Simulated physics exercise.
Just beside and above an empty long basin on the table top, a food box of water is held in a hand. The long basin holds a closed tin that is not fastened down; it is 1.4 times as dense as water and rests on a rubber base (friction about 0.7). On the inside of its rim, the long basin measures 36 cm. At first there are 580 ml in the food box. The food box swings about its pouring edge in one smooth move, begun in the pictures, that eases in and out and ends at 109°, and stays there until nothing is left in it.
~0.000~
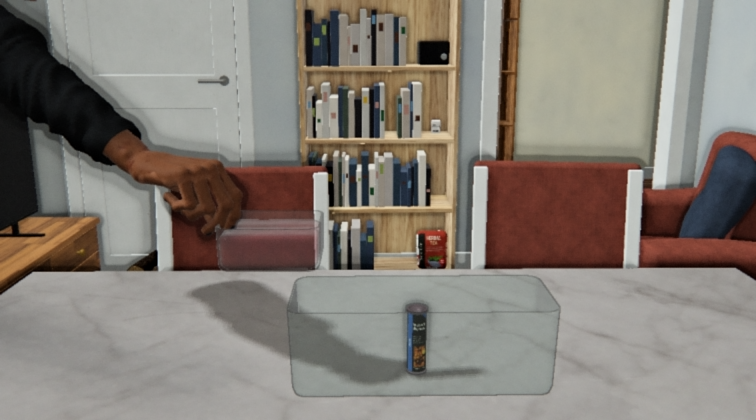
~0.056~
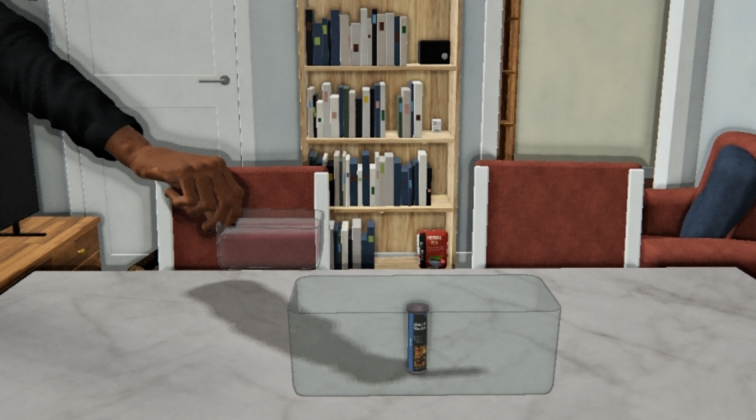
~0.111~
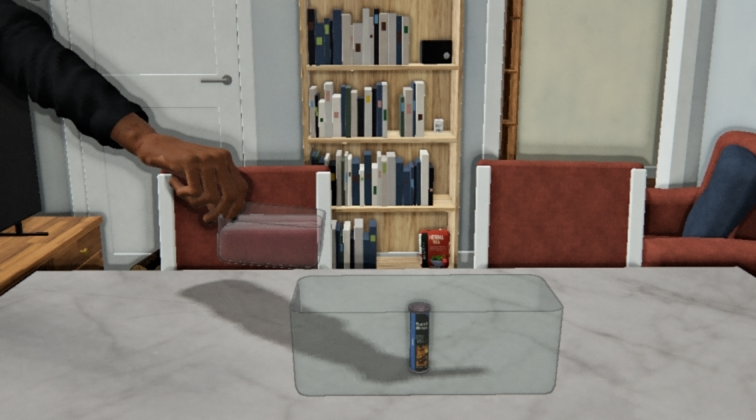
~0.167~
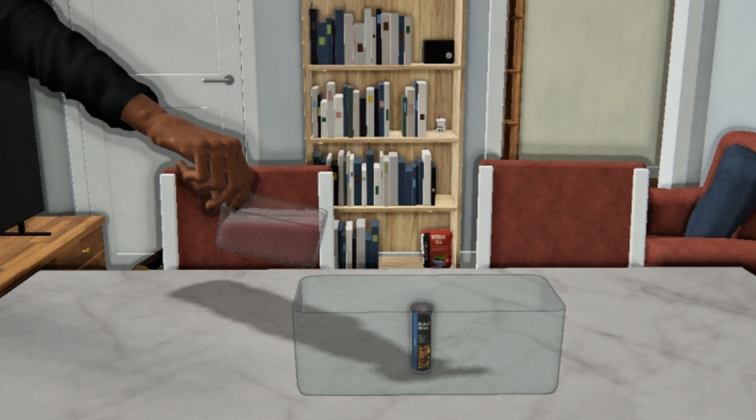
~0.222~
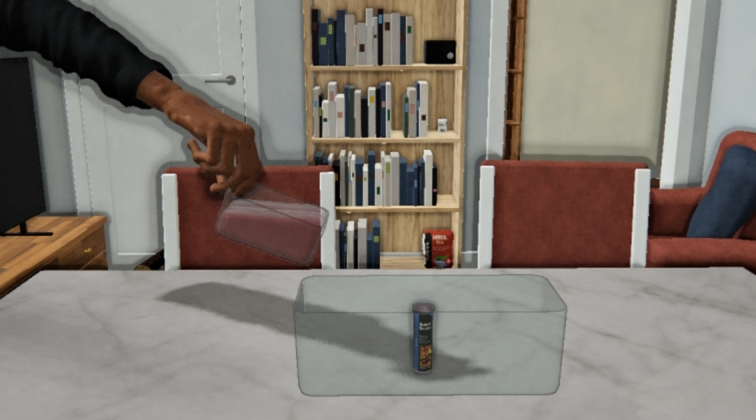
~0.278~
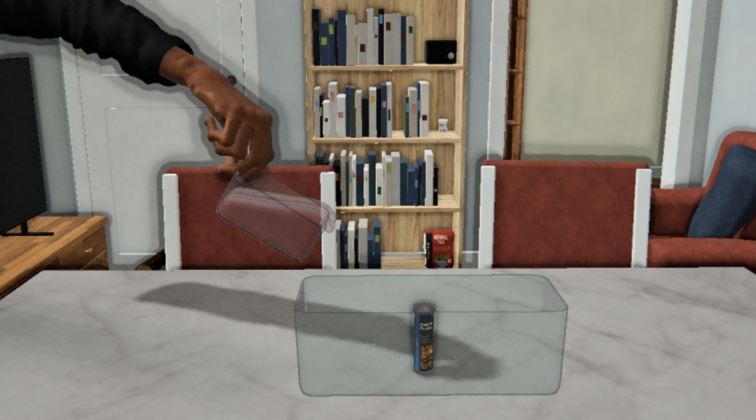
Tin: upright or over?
My bet is it won't last.
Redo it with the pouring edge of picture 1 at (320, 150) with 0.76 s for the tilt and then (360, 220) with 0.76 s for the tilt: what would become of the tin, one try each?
Trial 1 - tin stays standing; trial 2 - tin stays standing.
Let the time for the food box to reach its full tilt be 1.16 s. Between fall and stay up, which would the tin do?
Then the tin does not tip.
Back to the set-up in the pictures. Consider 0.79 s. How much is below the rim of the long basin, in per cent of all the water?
That comes to about 92 percent.
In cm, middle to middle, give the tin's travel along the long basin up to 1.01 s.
Measured centre to centre, about 6 cm.
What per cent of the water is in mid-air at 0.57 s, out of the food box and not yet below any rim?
It comes to roughly 56 per cent.
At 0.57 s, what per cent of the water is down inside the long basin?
Around 26%.
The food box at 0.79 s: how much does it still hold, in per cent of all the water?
1 per cent or so.
Then, 0.57 s in, the tilt is 94° and 18 per cent is still to pour; the tin stands where it began.
Then, 0.79 s in, the tilt is 109° and 1 per cent is still to pour; the tin leans 30°.
Then, 1.01 s in, the tilt is 109° and 0 per cent is still to pour; the tin lies on its side.
Then, 1.26 s in, the tilt is 109° and 0 per cent is still to pour; the tin lies on its side.
Finally, the tin lies on its side.
